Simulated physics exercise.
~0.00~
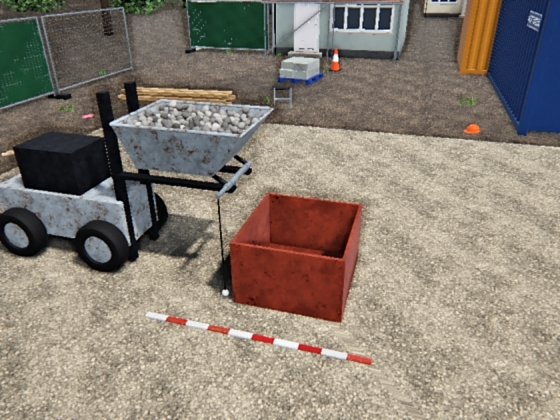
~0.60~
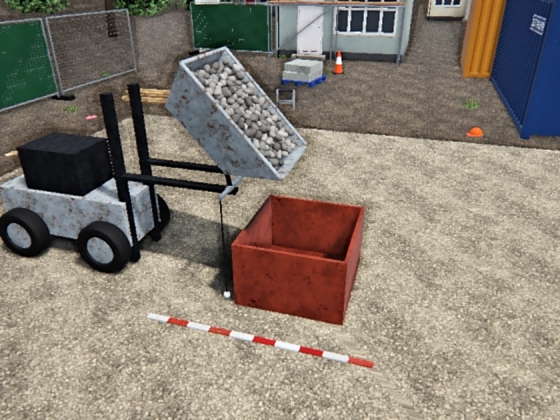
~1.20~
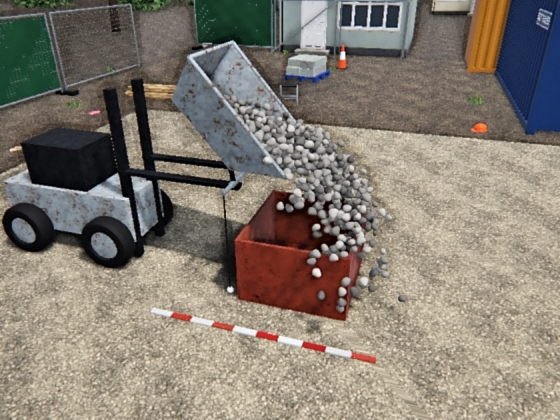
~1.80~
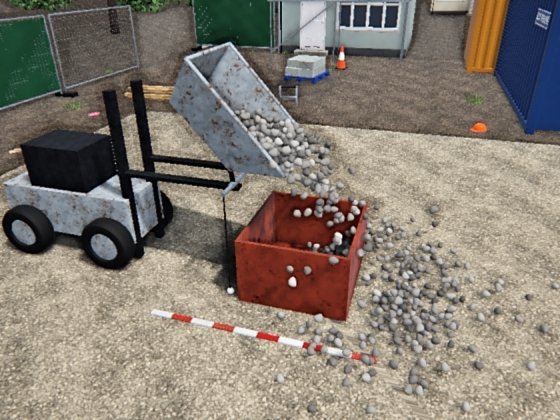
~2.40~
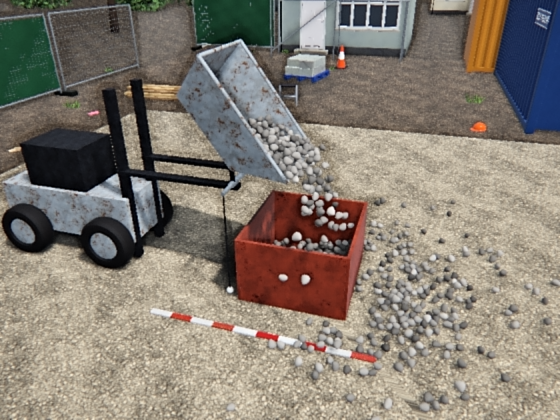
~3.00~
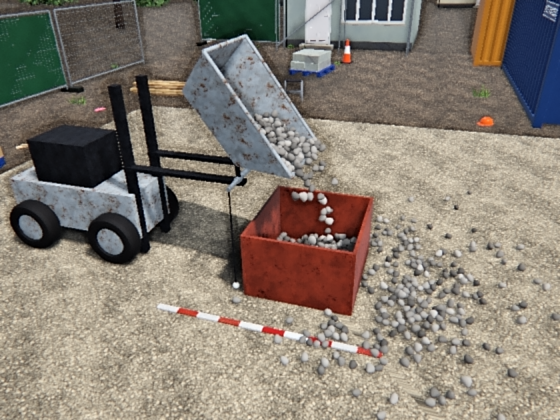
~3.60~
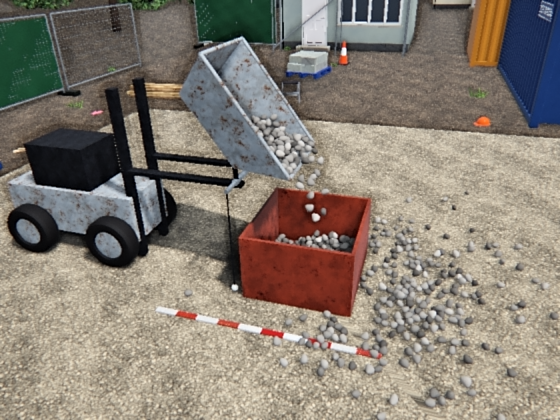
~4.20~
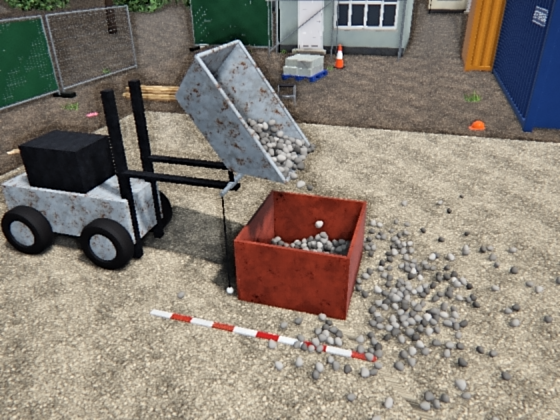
Grey stones pouring from a fork truck's tipped skip into a red bin, many scattering over the gravel, some staying in the skip.
